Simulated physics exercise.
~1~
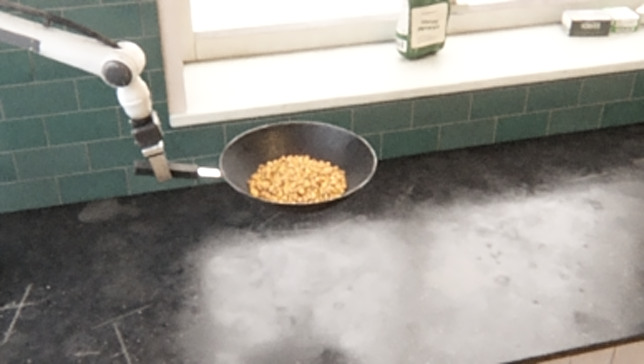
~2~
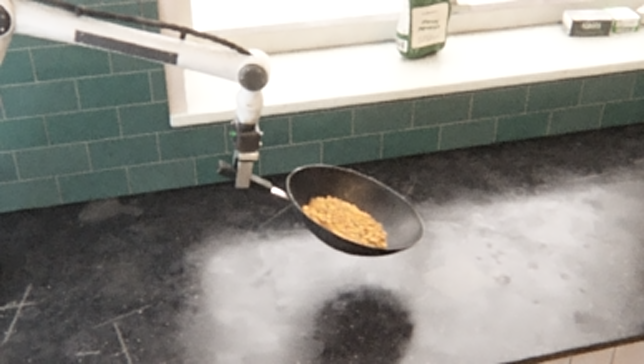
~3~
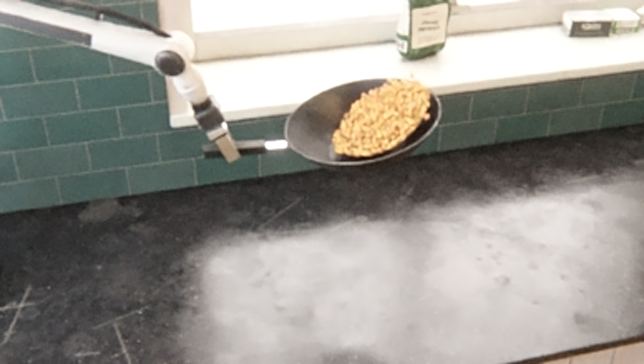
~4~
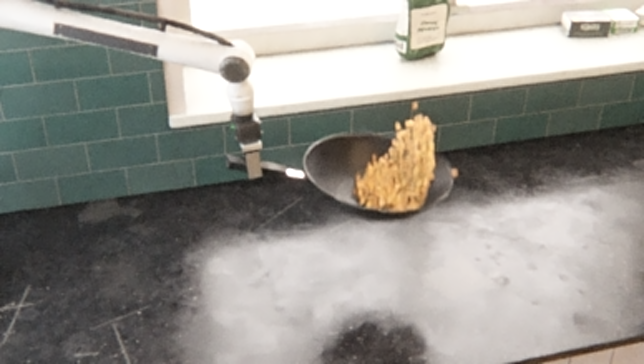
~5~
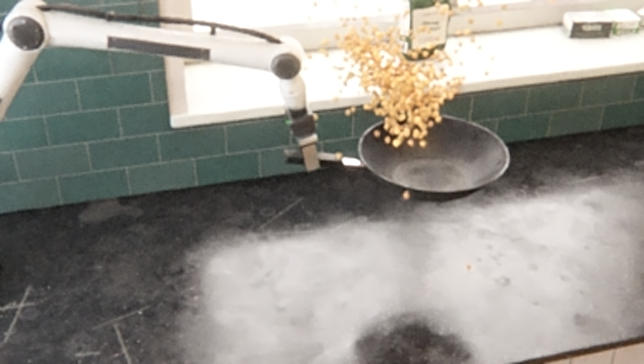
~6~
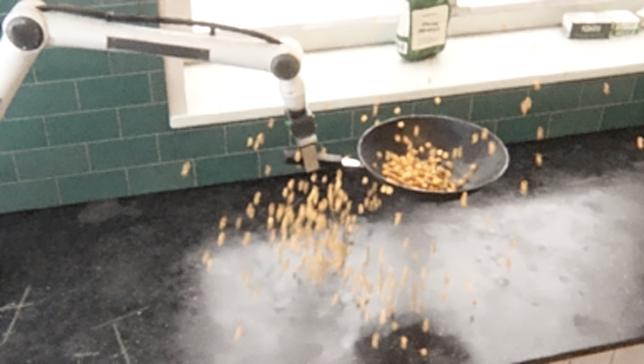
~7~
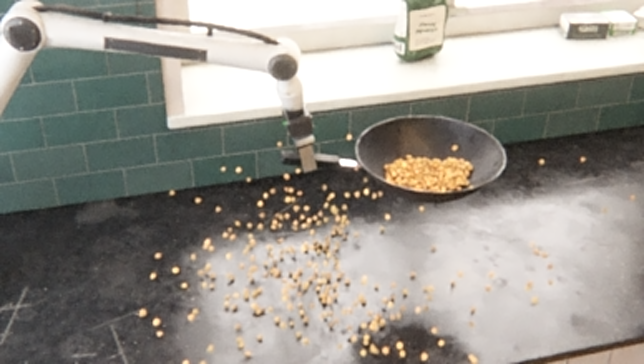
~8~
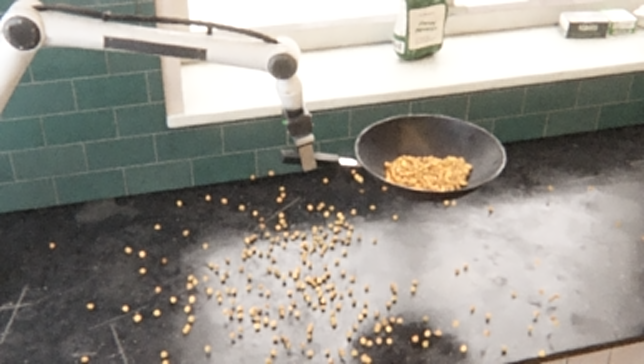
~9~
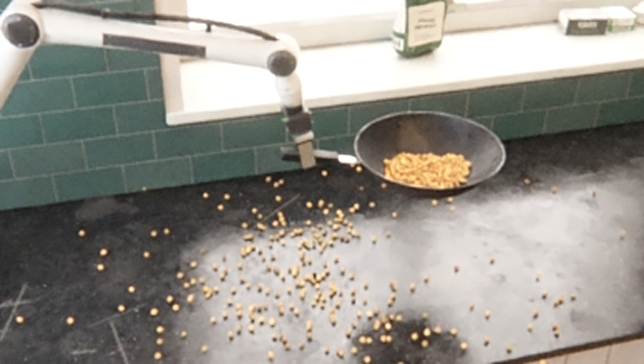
A white robot arm reaches in from the left, holding a black wok of golden chickpeas above a dark, scratched countertop with a pale hazy patch, seen from slightly above. Behind it are green tiles and a bright windowsill with a green labelled bottle and a small box. The arm dips the wok to the right, lifts it, then lowers it and pushes right, tossing the chickpeas high. Some drop back into the wok, while many fall short, showering onto the counter, bouncing and spreading. The wok ends level and still, partly filled, with chickpeas strewn widely below.
